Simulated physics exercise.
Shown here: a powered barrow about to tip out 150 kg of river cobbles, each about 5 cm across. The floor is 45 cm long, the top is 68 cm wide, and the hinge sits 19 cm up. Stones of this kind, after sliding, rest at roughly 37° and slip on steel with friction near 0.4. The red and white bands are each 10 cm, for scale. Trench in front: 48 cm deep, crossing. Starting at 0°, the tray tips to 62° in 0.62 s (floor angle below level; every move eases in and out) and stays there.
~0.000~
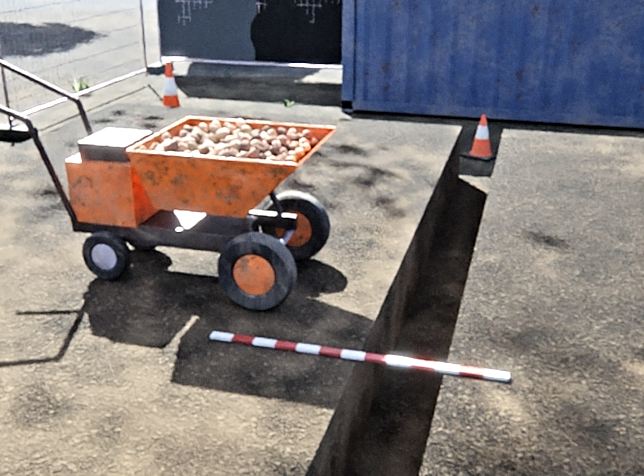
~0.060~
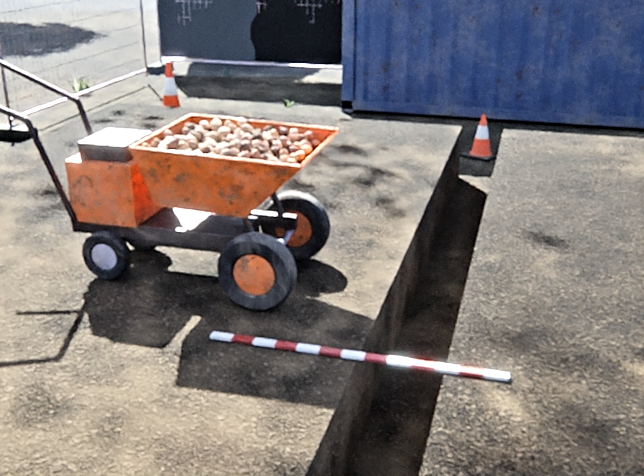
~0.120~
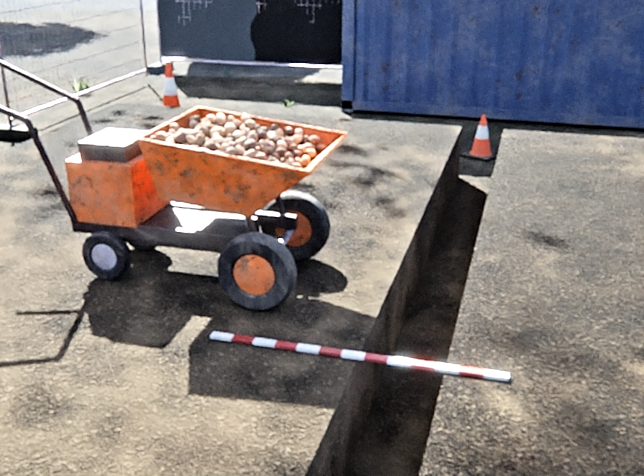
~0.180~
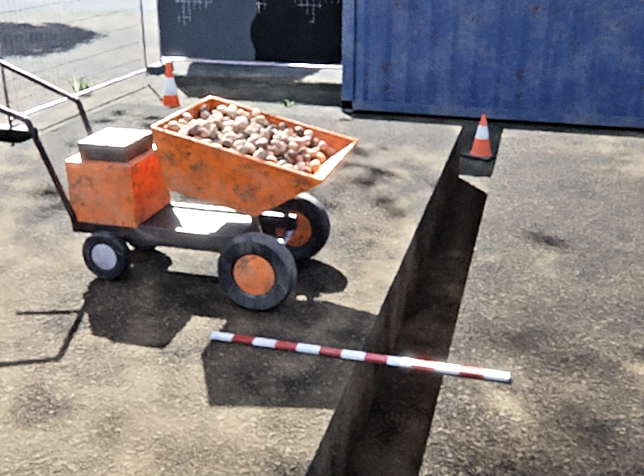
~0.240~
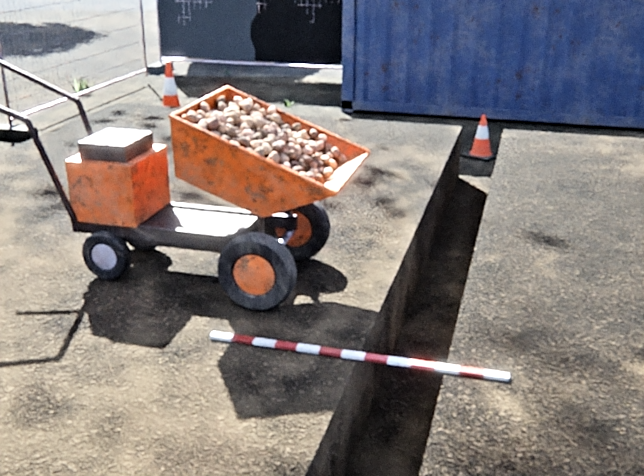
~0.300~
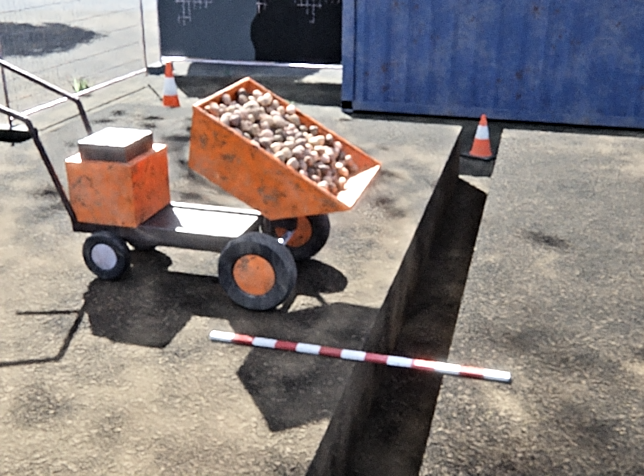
Orange powered barrow standing still beside a trench, its tray of rounded stones sliding forward and tilting steadily down to the right.
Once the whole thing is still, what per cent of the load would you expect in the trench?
I would expect about 73 per cent.
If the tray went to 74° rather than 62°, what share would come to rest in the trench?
About 80 per cent would end up in the trench.
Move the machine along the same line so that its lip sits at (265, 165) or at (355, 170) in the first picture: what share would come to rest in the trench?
Around 95% for the first place and 30% for the second.
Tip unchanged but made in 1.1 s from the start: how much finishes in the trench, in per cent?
Trench share: Approx. 90%.
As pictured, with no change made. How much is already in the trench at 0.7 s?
By that moment, roughly 20 per cent of the load.
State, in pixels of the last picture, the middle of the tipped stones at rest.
Somewhere around (437, 366) in the last picture.
After 0.5 s the floor is at 52°; 100 % in the tray; the foremost stones are at (371, 212).
After 0.7 s the floor is at 62°; 78 % in the tray, 22 % in the trench; the foremost stones are at (455, 317).
After 1.1 s the floor is at 62°; 27 % in the tray, 46 % in the trench, 27 % past the trench; the foremost stones are at (595, 309).
After 3.0 s the floor is at 62°; 0 % in the tray, 73 % in the trench, 27 % past the trench; the foremost stones are past the picture's edge.
